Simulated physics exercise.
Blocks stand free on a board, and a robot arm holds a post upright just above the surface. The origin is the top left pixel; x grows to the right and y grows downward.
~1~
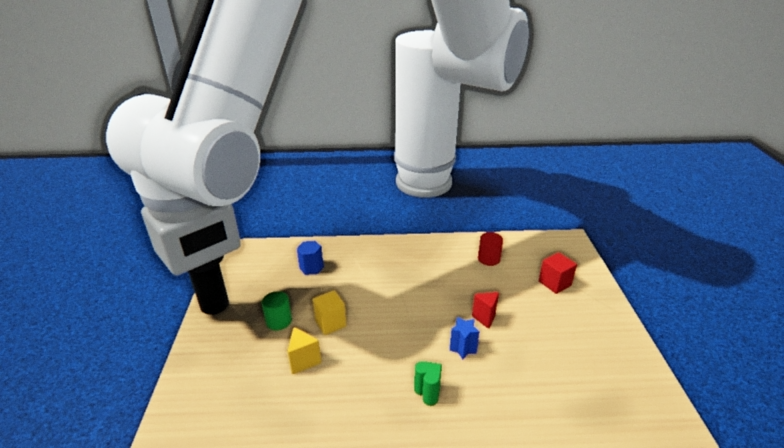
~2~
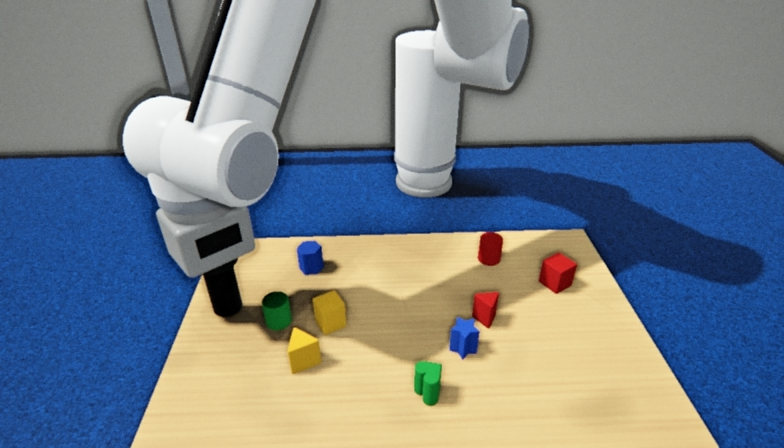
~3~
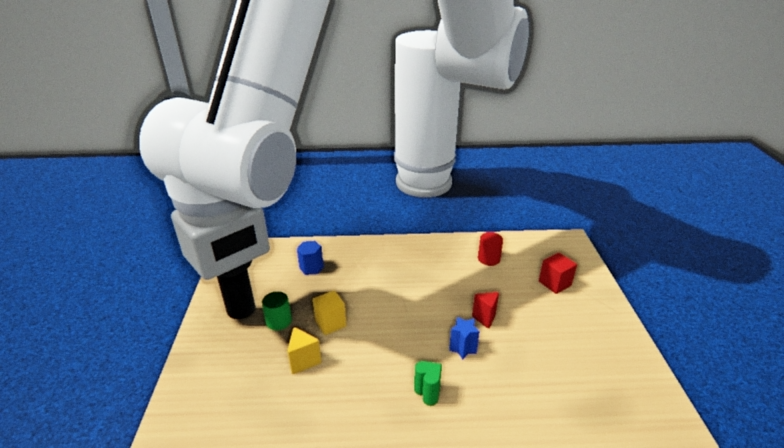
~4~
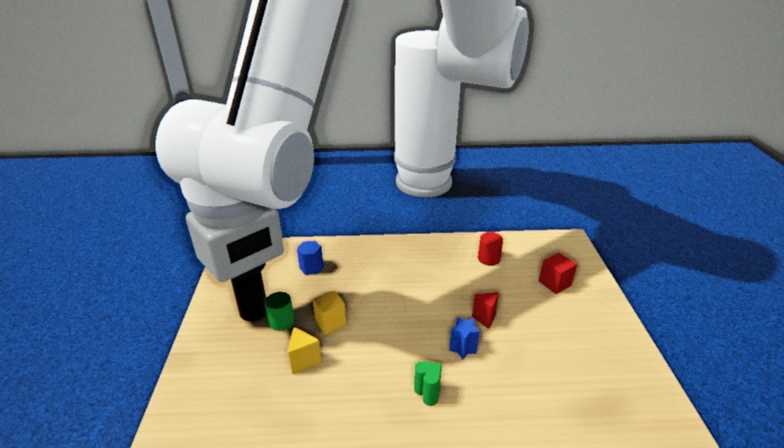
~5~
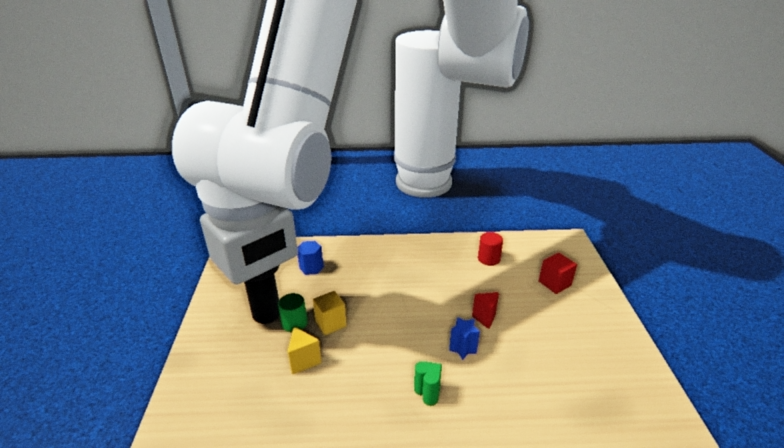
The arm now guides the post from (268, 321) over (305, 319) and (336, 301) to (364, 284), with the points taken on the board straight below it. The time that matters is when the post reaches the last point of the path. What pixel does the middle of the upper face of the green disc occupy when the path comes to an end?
About (366, 283).
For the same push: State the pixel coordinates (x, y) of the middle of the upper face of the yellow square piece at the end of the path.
Around pixel (371, 302).
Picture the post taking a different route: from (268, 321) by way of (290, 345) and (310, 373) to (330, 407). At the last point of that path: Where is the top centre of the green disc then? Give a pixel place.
My best guess is (310, 308).
What follows on the original path. One third of the way, post at (304, 311); green disc at (330, 296); yellow square piece at (355, 299), turned 45° clockwise.
Two thirds of the way, post at (336, 293); green disc at (358, 287); yellow square piece at (370, 302), turned 75° clockwise.
At the end, post at (364, 277); green disc at (366, 283); yellow triangle unmoved; yellow square piece at (371, 302), turned 80° clockwise.
